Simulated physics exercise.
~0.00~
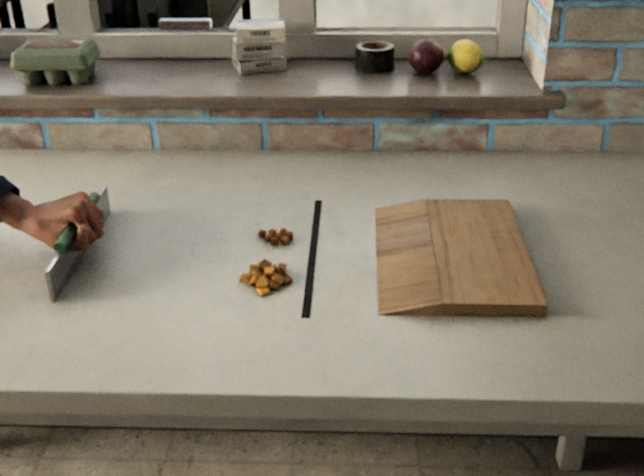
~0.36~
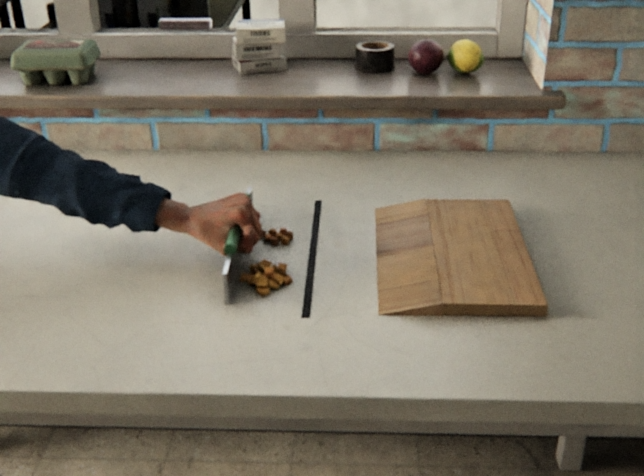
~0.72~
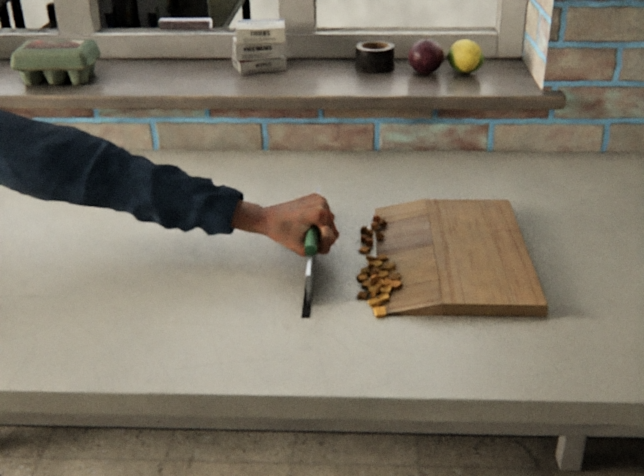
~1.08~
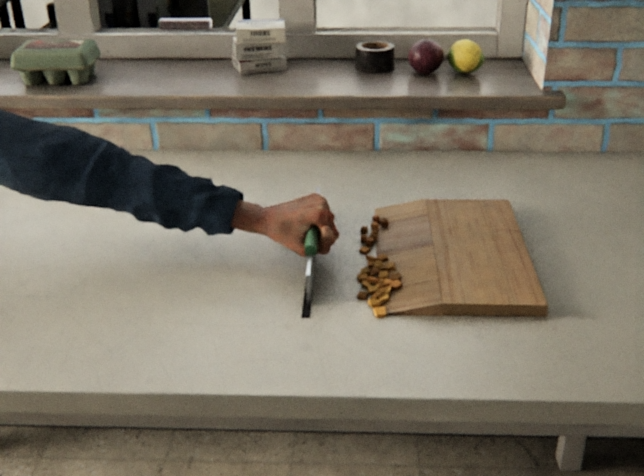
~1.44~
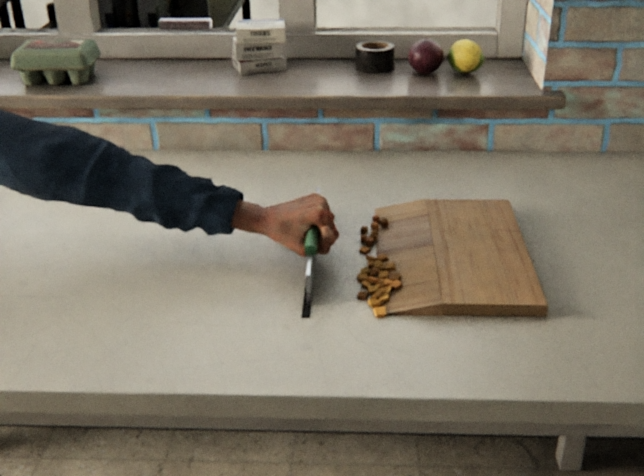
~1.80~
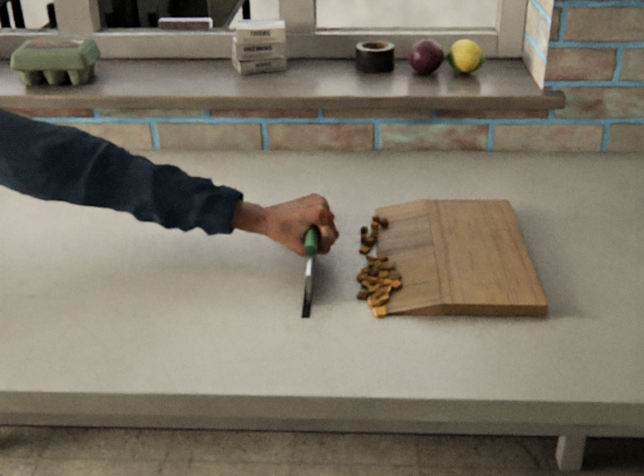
A hand in a dark blue sleeve holds a green-handled scraper at the left of a pale grey tabletop, seen from slightly above by a still camera. Two small heaps of brown and golden bits lie mid-table, just left of a black tape strip, with a wooden ramp and slab to the right. Behind, a sill holds an egg carton and round fruit. The hand pushes the scraper rightward, driving both heaps over the tape, and stops there. The bits rest around the ramp's foot, about a third of the front heap and a few back pieces on it, none past the top.
